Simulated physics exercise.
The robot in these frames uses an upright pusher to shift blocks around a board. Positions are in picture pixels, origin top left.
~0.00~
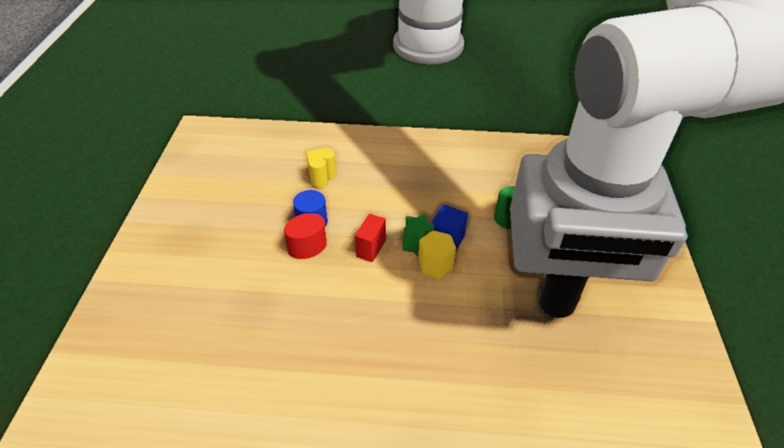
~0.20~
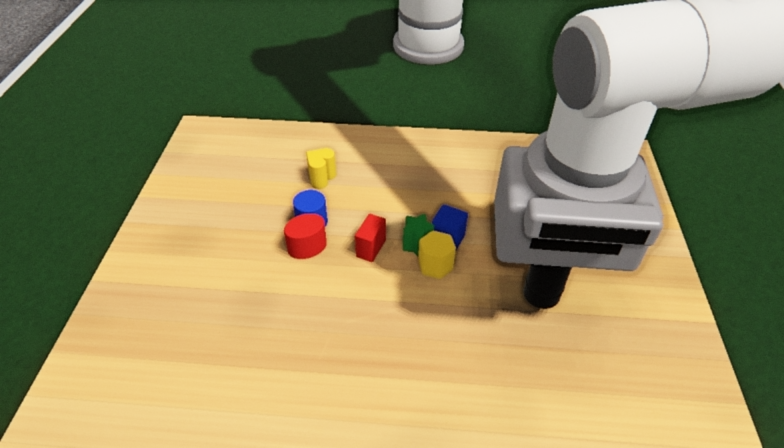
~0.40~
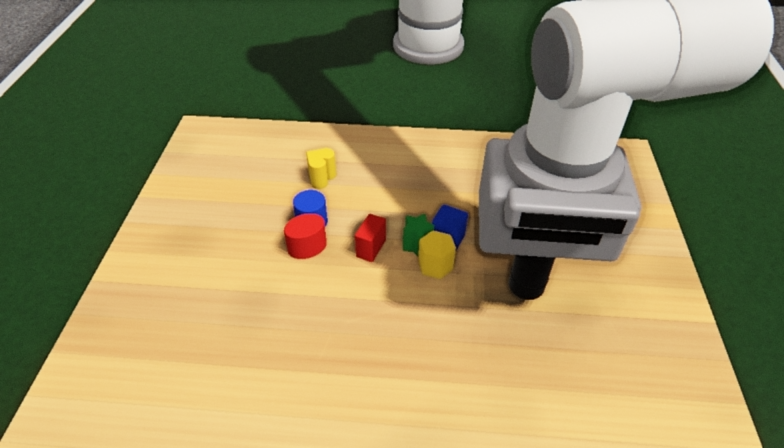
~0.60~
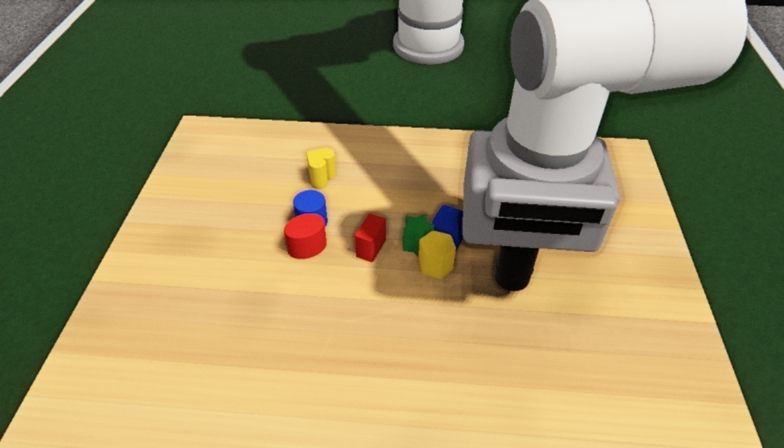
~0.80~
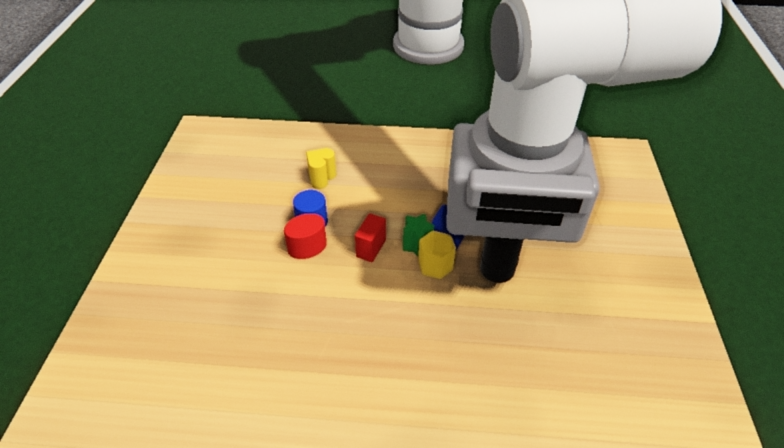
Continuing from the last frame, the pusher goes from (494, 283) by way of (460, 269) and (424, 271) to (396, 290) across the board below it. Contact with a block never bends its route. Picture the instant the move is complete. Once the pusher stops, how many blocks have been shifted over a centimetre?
The push will move two blocks.
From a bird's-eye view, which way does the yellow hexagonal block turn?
It ends up turned clockwise.
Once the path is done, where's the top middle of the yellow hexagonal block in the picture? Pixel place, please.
Its top middle will sit at (380, 244).
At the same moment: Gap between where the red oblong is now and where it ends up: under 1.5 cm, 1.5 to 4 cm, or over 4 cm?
Travel: Within 1.5 cm.
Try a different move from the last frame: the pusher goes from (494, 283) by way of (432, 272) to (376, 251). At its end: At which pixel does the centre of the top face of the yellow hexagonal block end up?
Its top middle is near (348, 215).
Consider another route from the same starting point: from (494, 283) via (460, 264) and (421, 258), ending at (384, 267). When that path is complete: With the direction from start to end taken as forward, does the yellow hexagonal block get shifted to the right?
No, I don't think so.
What follows on the original path. One third of the way, pusher at (461, 257); green star block at (414, 222), turned 20° clockwise; yellow hexagonal block at (427, 241).
Two thirds of the way, pusher at (424, 259); green star block at (405, 217), turned 60° clockwise; yellow hexagonal block at (391, 239), turned 15° clockwise.
At the end, pusher at (396, 277); red oblong at (366, 224), turned 15° clockwise; green star block at (405, 217), turned 60° clockwise; yellow hexagonal block at (380, 244), turned 65° clockwise; blue square unmoved.
